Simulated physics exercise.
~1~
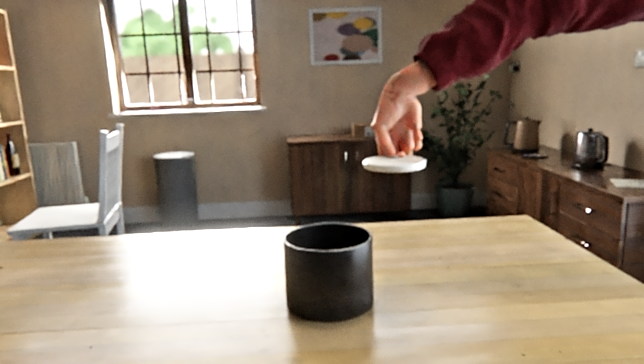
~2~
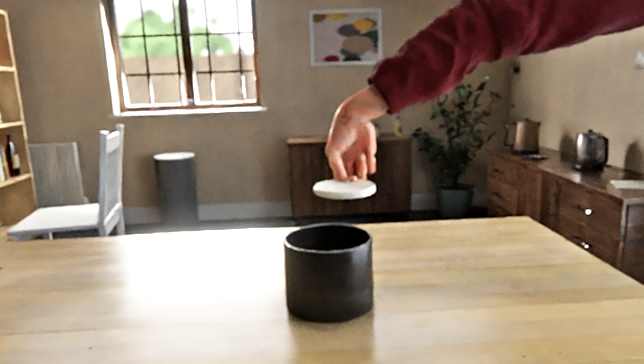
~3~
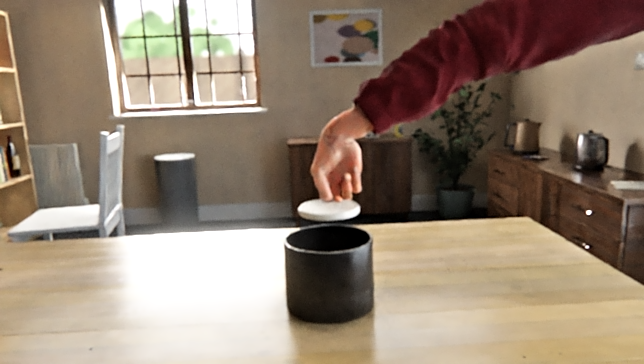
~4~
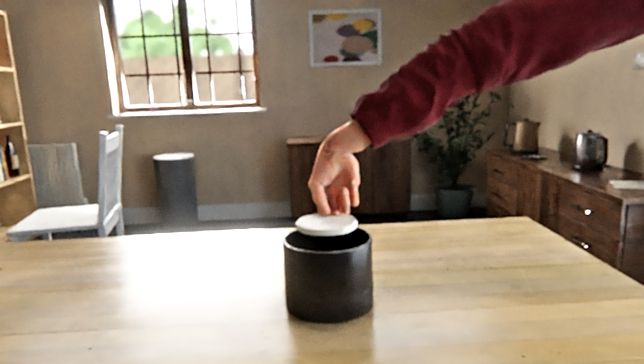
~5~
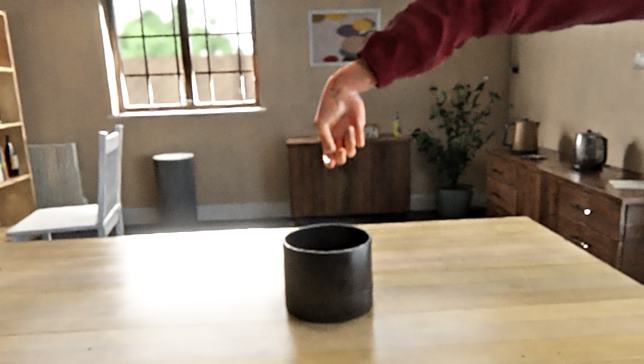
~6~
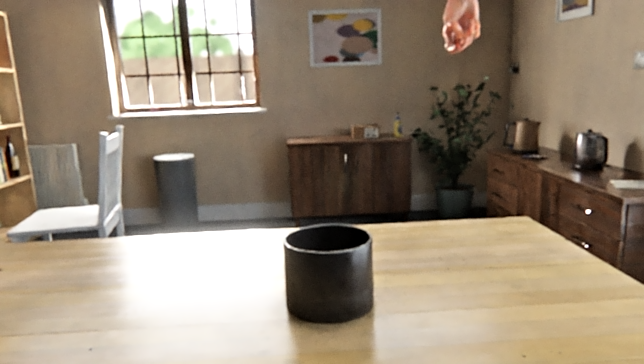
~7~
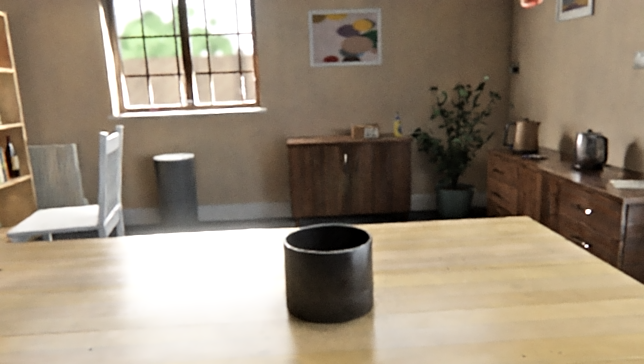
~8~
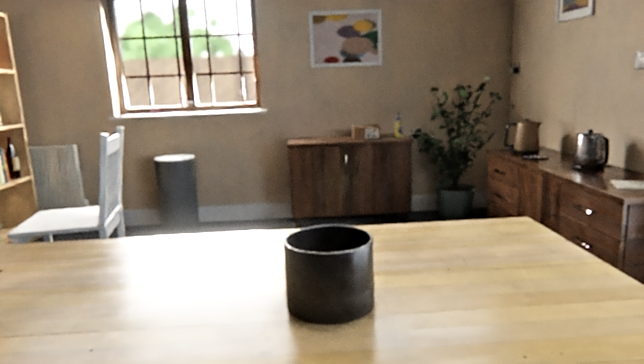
A hand lowers a white coaster over a black container, drops it inside, and withdraws.
